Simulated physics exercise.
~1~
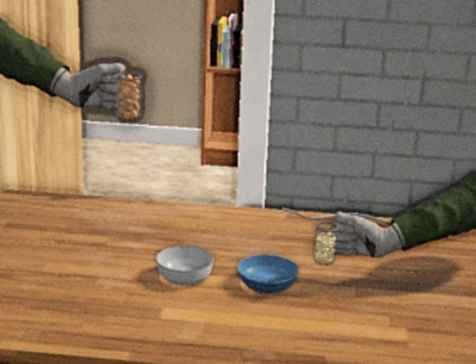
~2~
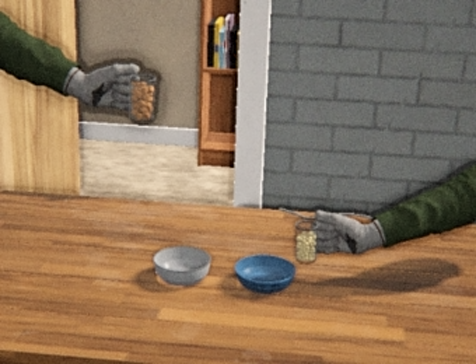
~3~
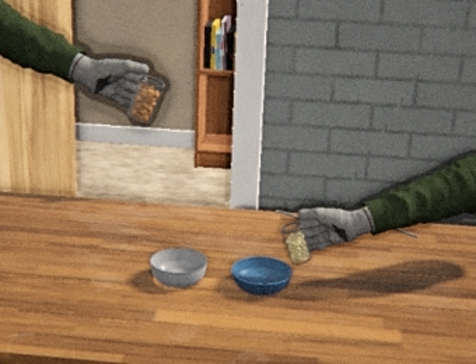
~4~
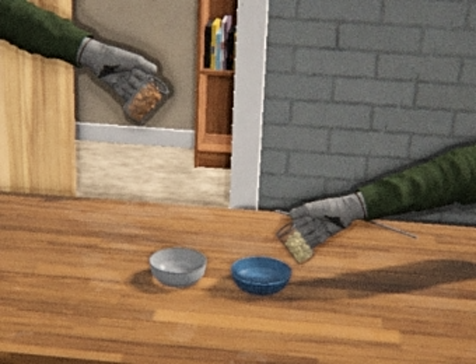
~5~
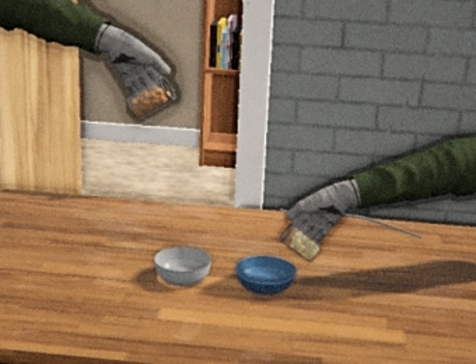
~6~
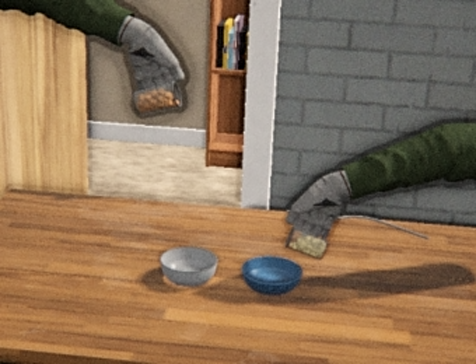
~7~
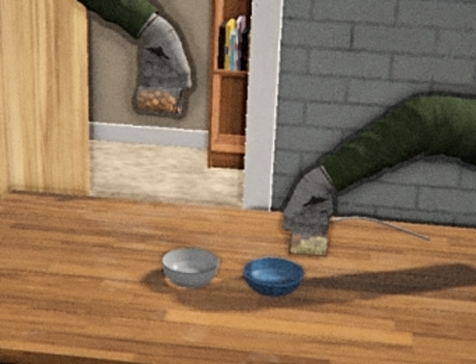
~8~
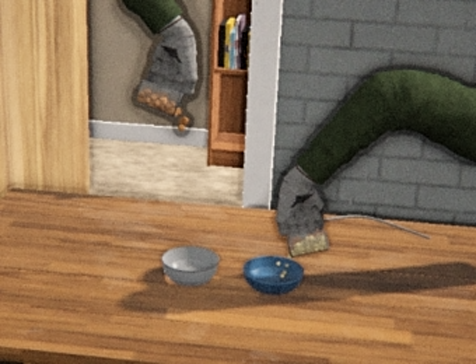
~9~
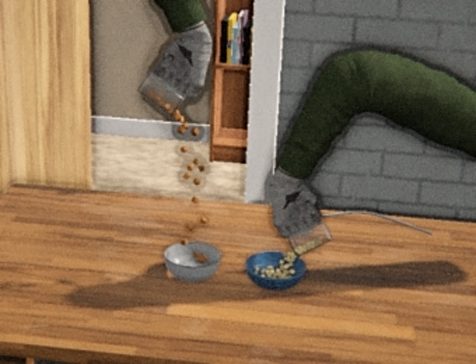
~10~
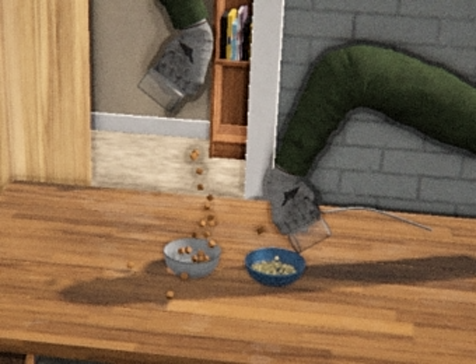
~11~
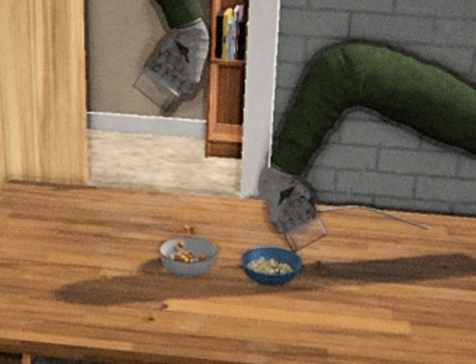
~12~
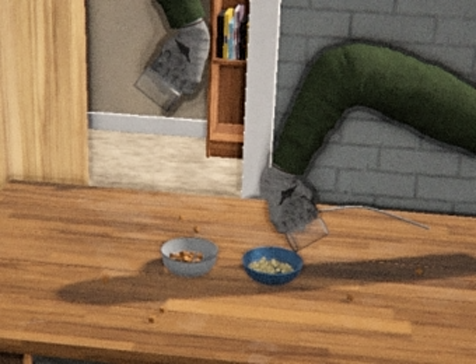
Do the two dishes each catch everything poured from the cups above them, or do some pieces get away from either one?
The gray dish on the left lets several of its brown pieces get away, though it catches most of them. The blue dish on the right catches all of its pale pieces.
